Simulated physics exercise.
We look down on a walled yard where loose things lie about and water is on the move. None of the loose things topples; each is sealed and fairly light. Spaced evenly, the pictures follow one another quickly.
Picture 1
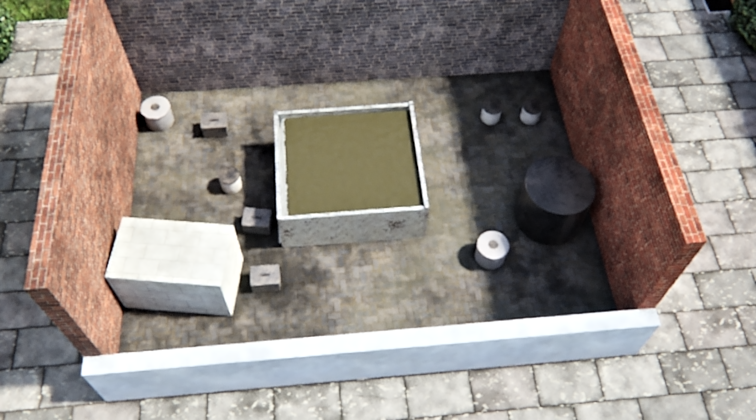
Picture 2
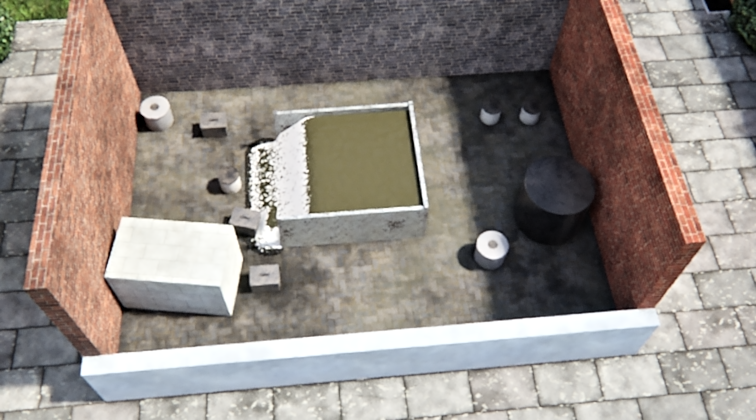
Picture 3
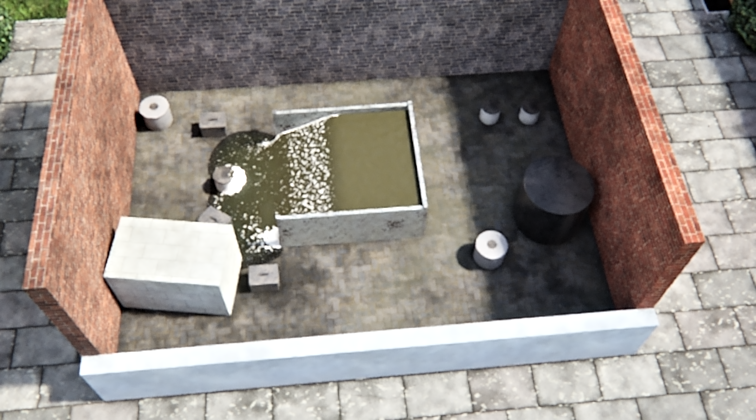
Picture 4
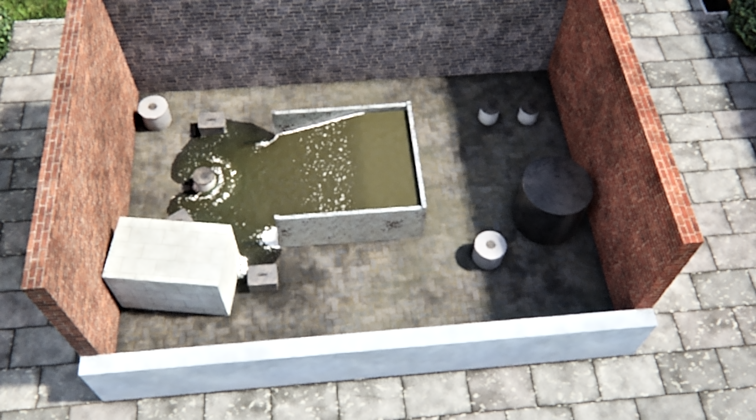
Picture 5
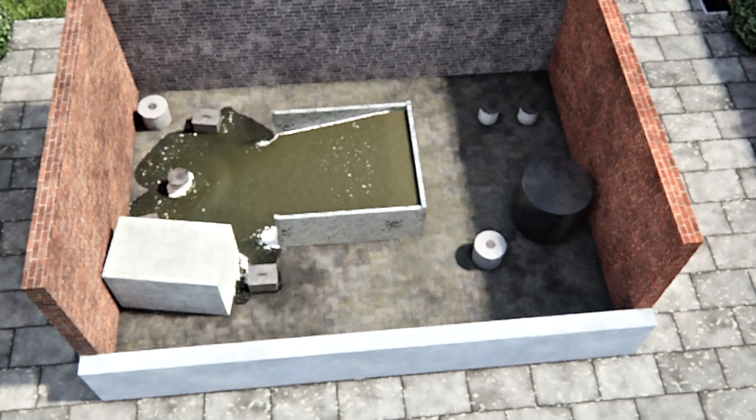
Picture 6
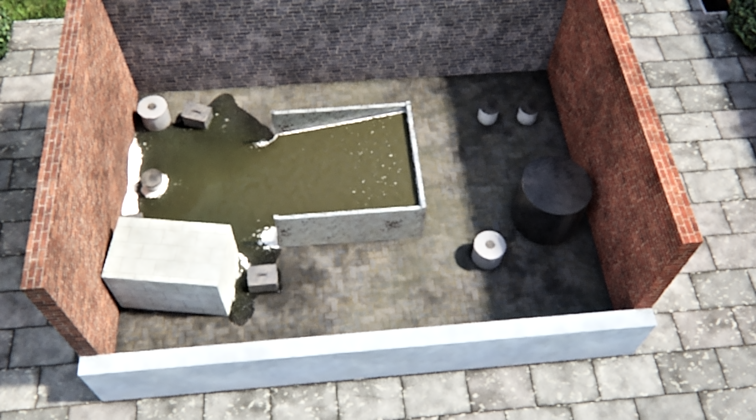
Murky green water bursts from the left side of a rectangular tank in a brick-walled yard, foaming across the ground, then spreads around a large pale block to the left wall, pushing a few of the small scattered objects leftward.
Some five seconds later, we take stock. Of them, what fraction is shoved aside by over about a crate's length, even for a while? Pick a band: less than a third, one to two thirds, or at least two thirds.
The fraction is at least two thirds of them.
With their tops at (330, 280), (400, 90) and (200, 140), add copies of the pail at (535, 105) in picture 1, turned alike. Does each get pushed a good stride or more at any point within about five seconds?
Each in turn: Stays in place, pushed clear, pushed clear.
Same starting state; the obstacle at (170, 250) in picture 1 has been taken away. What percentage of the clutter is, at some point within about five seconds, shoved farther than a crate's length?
My guess is close to 90 per cent of them.
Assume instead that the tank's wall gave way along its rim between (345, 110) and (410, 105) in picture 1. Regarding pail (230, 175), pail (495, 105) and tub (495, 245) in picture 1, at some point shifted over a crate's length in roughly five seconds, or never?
As listed: Under that, pushed that far, short of that.
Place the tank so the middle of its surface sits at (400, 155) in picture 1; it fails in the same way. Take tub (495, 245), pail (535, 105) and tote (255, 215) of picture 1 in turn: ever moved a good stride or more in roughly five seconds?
Object by object: Below the mark, below the mark, over the mark.
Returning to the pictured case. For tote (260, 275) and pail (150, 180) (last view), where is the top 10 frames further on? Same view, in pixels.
The first top is close to (289, 284) and the second close to (179, 106).
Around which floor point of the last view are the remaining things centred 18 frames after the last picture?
Close to (378, 163).
A moment on, 3 of 8 are well off their spots; 2 afloat.
Next, 3 of 8 are well off their spots; 4 afloat.
Later, 5 of 8 are well off their spots; 4 afloat.
In the end, 7 of 8 are well off their spots, and 7 have been at some point; 7 afloat.
